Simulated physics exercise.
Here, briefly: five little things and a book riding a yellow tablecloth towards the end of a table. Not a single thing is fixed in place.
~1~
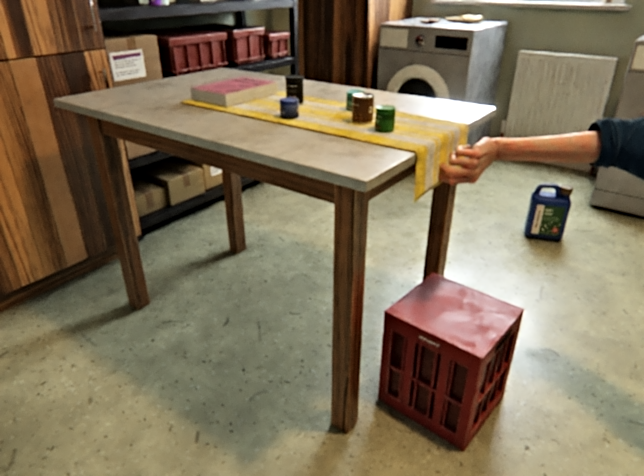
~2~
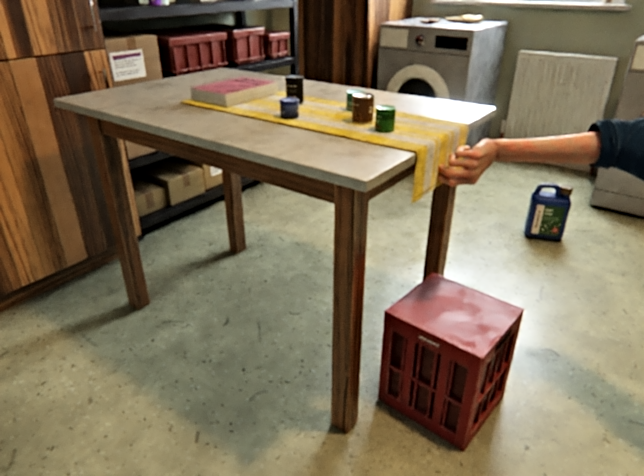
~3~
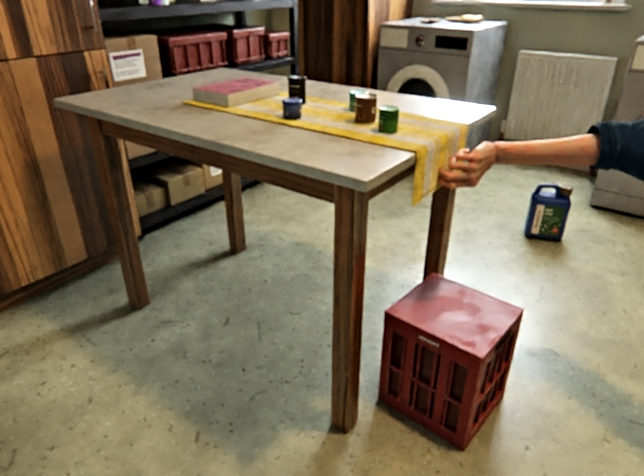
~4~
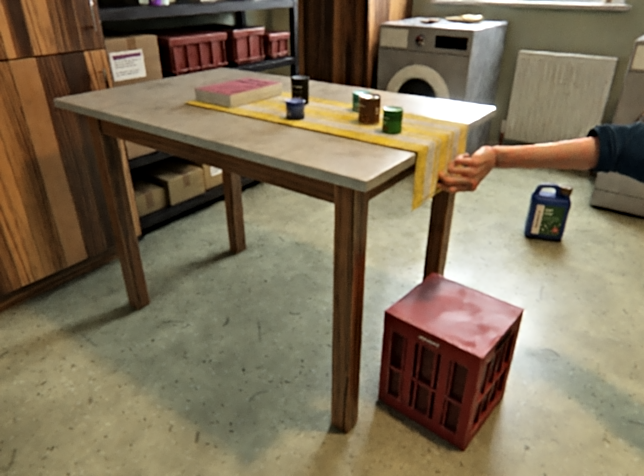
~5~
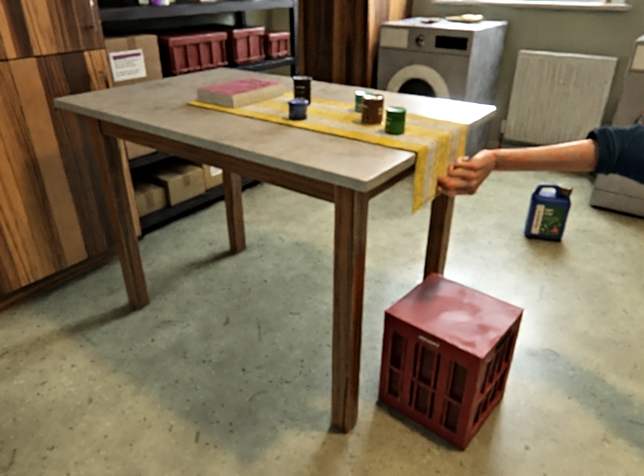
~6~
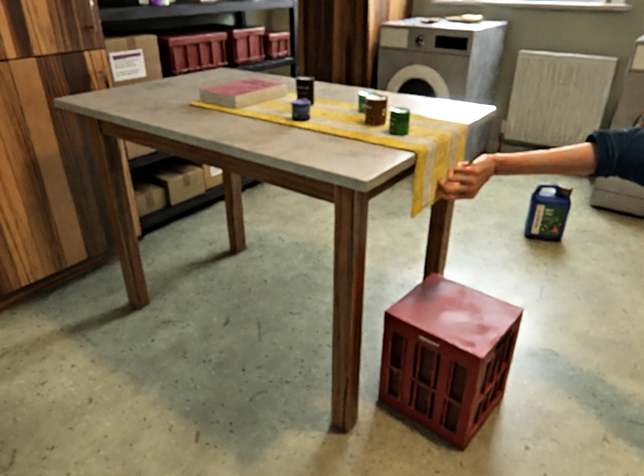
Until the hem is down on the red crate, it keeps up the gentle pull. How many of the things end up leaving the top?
Three.
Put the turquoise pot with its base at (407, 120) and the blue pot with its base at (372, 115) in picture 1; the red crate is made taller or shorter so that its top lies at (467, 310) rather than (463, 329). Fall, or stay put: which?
In the end the turquoise pot is no longer on top and the blue pot is no longer on top.
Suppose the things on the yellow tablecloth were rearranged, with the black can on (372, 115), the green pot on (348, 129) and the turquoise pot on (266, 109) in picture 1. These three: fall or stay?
The black can will end up down, the green pot will end up down, and the turquoise pot will stay where it is.
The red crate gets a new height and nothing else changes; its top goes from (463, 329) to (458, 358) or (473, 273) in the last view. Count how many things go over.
Over the edge: 4, then 1.
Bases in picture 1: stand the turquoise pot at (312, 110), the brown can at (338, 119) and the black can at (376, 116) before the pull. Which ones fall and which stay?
Turquoise pot safe, brown can lost, black can lost.
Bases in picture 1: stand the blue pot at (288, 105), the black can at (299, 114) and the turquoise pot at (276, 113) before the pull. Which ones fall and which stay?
Result - blue pot still up, black can still up, turquoise pot still up.
A little later, hem near (433, 255); green pot gone.
Next, hem near (430, 290); green pot, brown can and turquoise pot gone.
When it is over, hem on the crate; green pot, brown can and turquoise pot gone. The answer is three.
